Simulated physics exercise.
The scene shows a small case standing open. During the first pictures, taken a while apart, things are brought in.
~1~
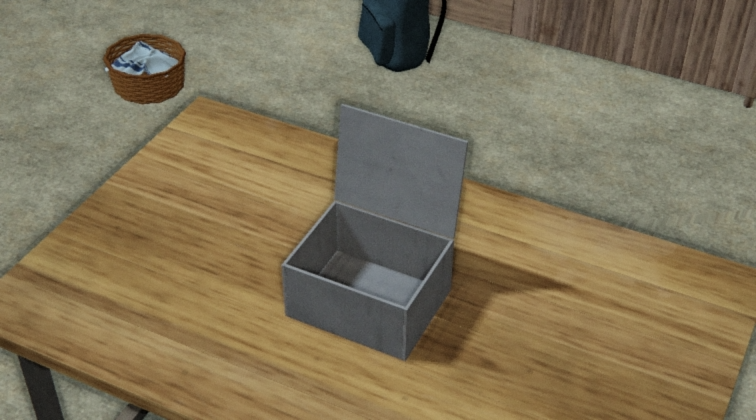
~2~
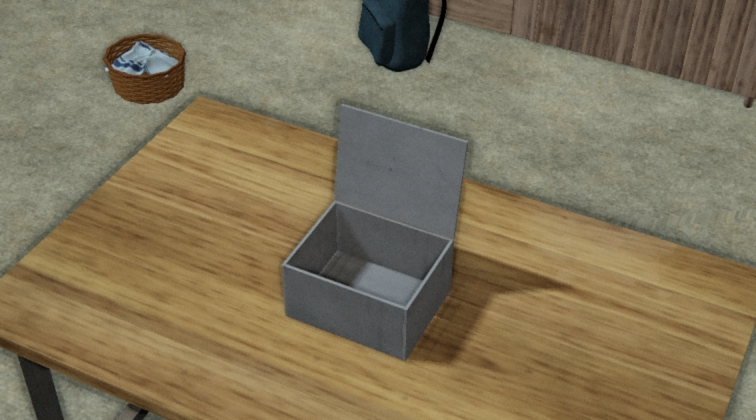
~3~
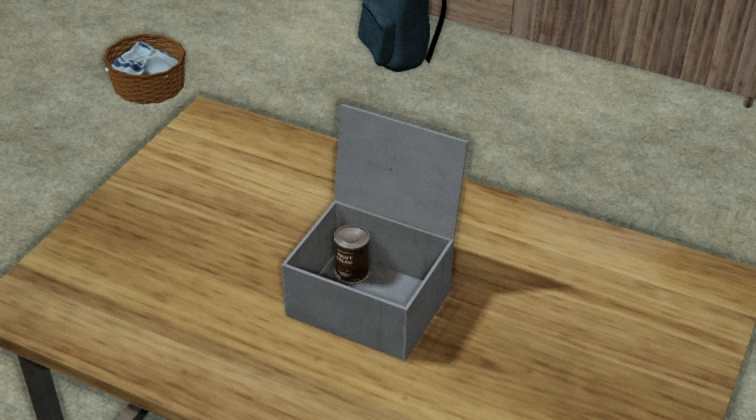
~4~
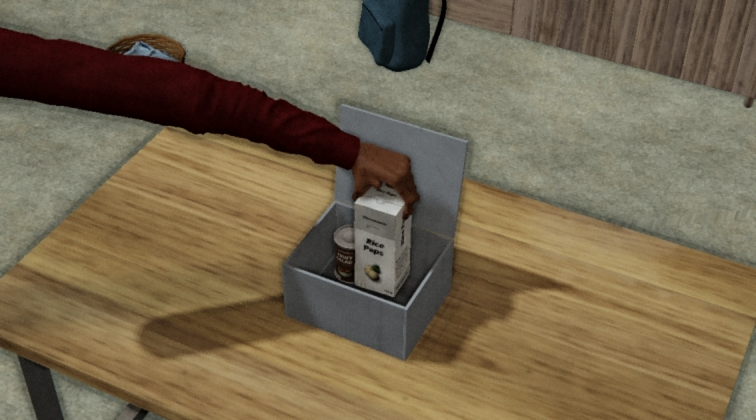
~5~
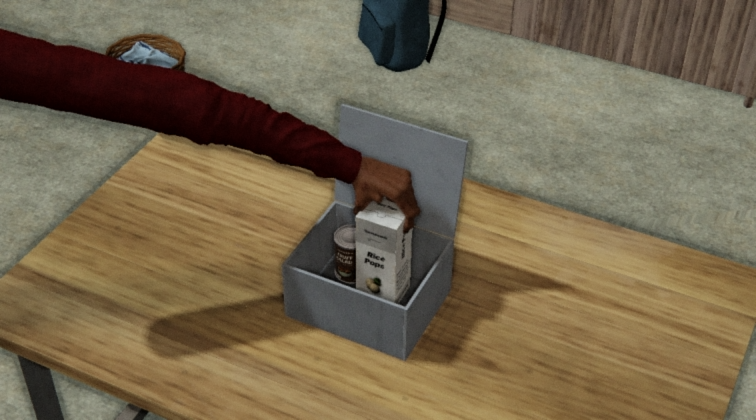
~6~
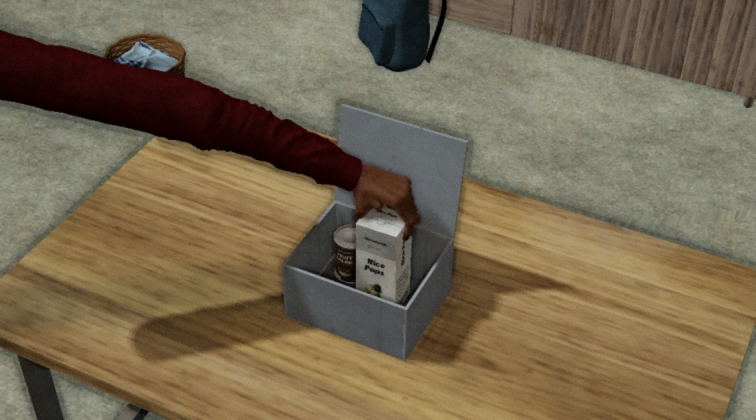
An arm in a dark red sleeve reached in from the left and lowered a white carton into an open grey box on a wooden table, beside a brown tin that had appeared inside earlier.
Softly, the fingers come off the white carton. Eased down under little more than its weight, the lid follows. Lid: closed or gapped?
Gapped.
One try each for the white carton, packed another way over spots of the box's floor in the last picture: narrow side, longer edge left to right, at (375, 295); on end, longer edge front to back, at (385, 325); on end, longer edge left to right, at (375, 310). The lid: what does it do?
In order: Lid shuts, lid stays open, lid stays open.
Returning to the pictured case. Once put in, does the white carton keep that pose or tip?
As it turns out, it keeps its original angle.
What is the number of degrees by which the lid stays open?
Around 60 degrees.
Then, 1.10 s past the last view, lid starting down.
Then, 1.40 s past the last view, lid 72° above the rim.
Finally, lid 59° above the rim; both still in place. Final places as the last picture's camera would see them, white carton near (384, 259).
